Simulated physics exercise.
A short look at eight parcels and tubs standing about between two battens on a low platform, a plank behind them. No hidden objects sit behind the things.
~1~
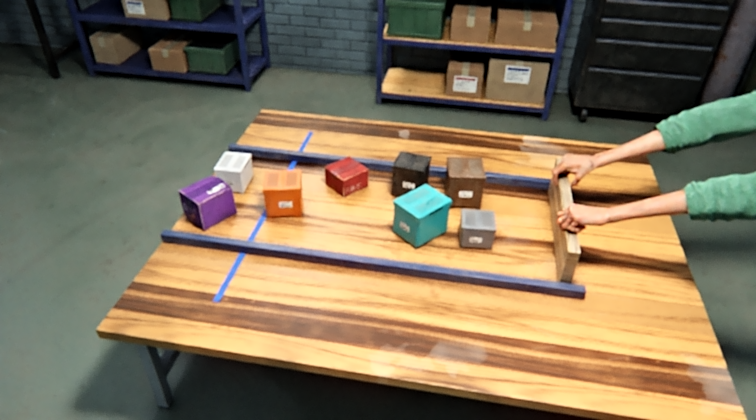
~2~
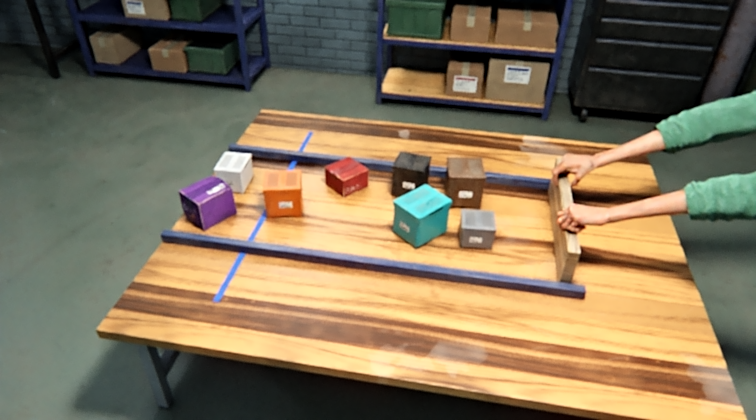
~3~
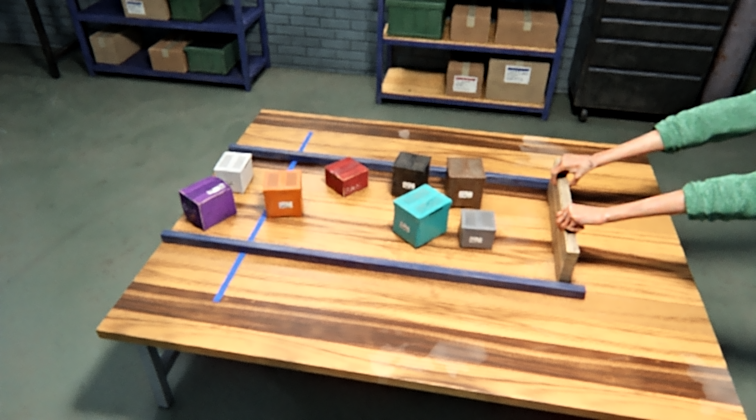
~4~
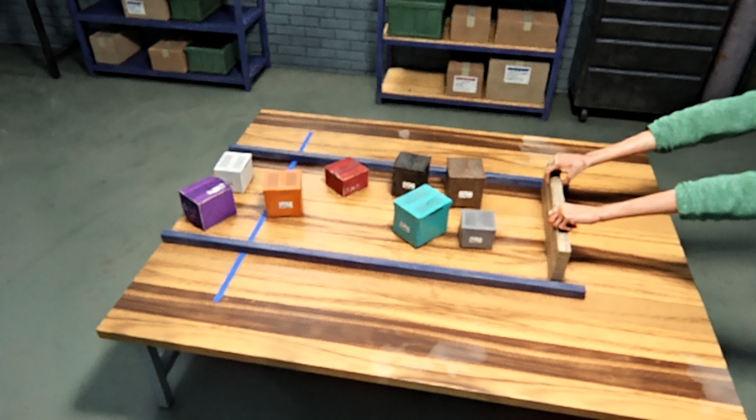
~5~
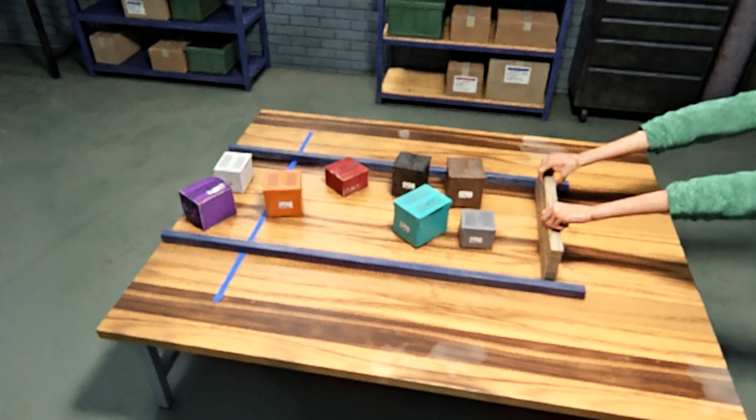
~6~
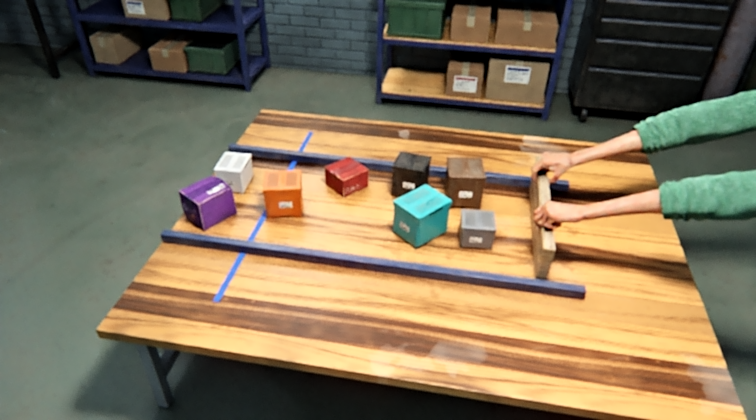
In the video, eight colourful boxes stand spread out between two blue rails on a wooden table crossed by blue tape, and two hands hold a plank still at the right before sliding it slightly left, while the boxes stay put.
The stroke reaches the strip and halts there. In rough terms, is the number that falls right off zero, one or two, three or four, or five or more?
It is three or four.
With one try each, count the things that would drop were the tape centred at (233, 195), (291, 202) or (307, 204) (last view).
Respectively 6, 1 and 1.
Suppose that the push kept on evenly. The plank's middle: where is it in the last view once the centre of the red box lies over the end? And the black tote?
With the red box it sits around (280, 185), with the black tote around (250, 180).
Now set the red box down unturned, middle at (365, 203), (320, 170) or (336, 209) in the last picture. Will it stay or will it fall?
In turn it stays on; drops off; comes down.
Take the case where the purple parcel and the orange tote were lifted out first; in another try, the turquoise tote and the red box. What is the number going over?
The answer is 2 and then 1.
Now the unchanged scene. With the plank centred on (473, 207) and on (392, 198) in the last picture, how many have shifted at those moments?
At the first place 3, at the second 5.
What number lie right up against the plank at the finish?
It adds up to 2.
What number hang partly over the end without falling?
The tally is 0.
Soon after, none off yet; purple parcel at rest near (209, 202); white tote at rest near (235, 173); orange tote at rest near (284, 194).
In the end, the number that fall off is three or four; gone, red box, orange tote, white tote and purple parcel.
